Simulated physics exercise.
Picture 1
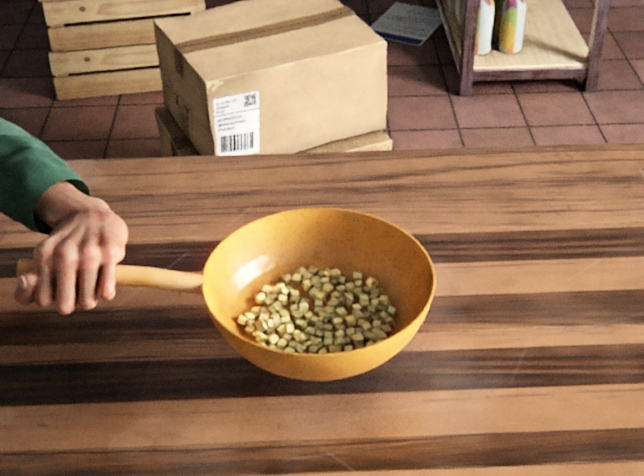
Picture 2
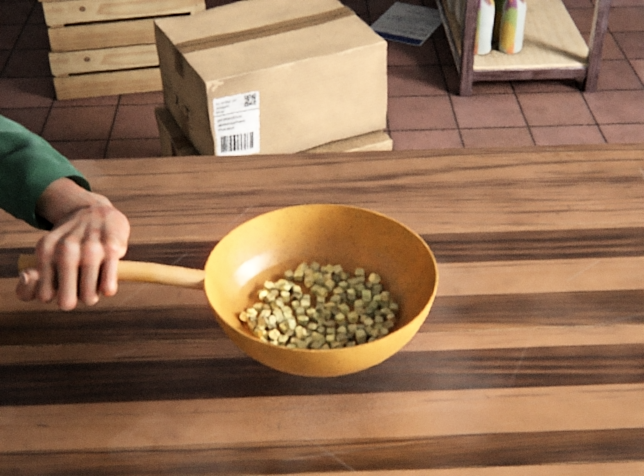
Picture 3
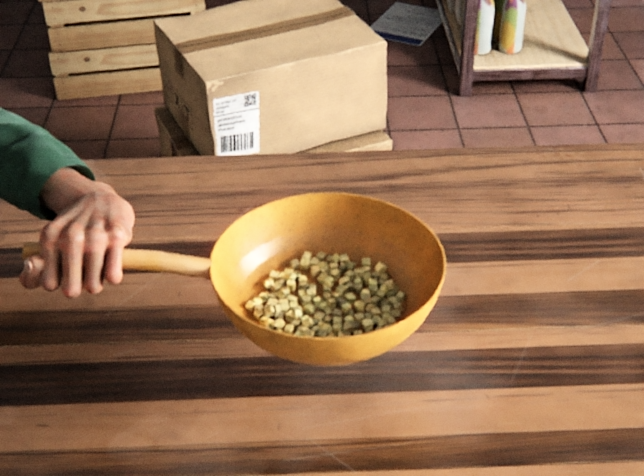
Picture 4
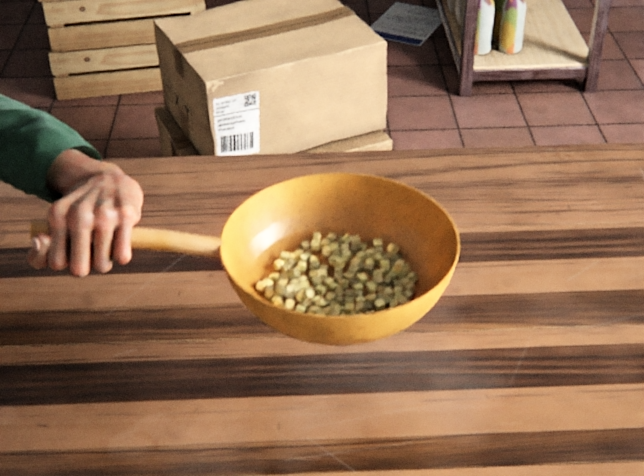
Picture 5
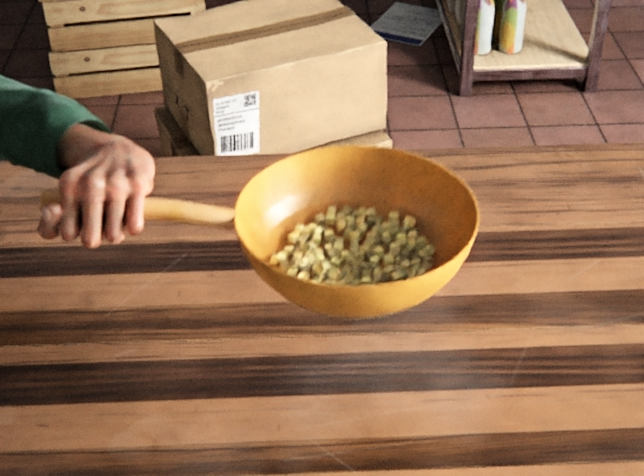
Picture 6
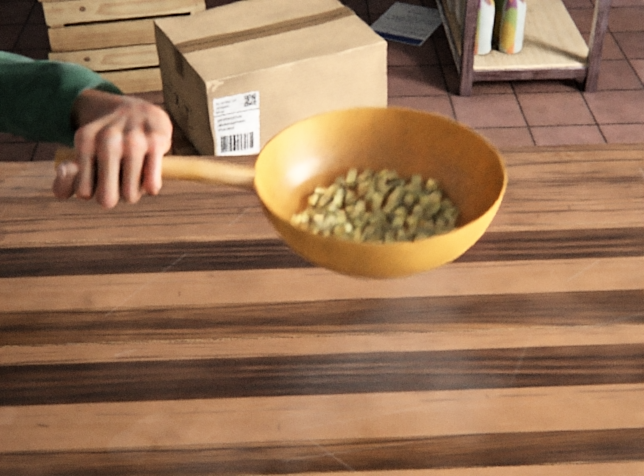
A yellow-orange pan heaped with small pale greenish-yellow cubes of potato is held by its light handle over a brown striped wooden table, seen from slightly above. Behind the table, a cardboard box with a white label, wooden crates and a shelf with bottles stand on reddish tiles. From the left, a green-sleeved hand raises the level pan, gradually faster, drifting right, while the camera stays still.
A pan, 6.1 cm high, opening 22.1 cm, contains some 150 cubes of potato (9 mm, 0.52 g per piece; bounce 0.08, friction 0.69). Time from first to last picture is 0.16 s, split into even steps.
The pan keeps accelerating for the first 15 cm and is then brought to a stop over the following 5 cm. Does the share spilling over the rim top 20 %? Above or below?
It comes out above.
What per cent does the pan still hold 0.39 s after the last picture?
Roughly 20 in a hundred, I'd say.
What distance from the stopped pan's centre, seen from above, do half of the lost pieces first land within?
24 cm.
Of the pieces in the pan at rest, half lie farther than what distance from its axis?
Value: About 3.5 centimetres.
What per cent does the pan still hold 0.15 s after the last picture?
Roughly 80 per cent.
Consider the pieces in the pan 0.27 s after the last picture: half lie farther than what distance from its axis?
It works out to roughly 10.0 centimetres.
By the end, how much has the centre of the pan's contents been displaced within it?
0.5 cm.
Then, 0.15 s after the last picture, pan 80 %, in the air 20 %; middle of the pieces not yet landed near (506, 73).
Then, 0.27 s after the last picture, pan 20 %, in the air 80 %; middle of the pieces not yet landed near (575, 112).
Then, 0.39 s after the last picture, pan 20 %, in the air 80 %; middle of the pieces not yet landed near (601, 247).
Then, 0.50 s after the last picture, fallen right of where it stops 80 %, pan 20 %; middle of the pieces not yet landed near (459, 173).
In the end, fallen right of where it stops 80 %, pan 20 %.
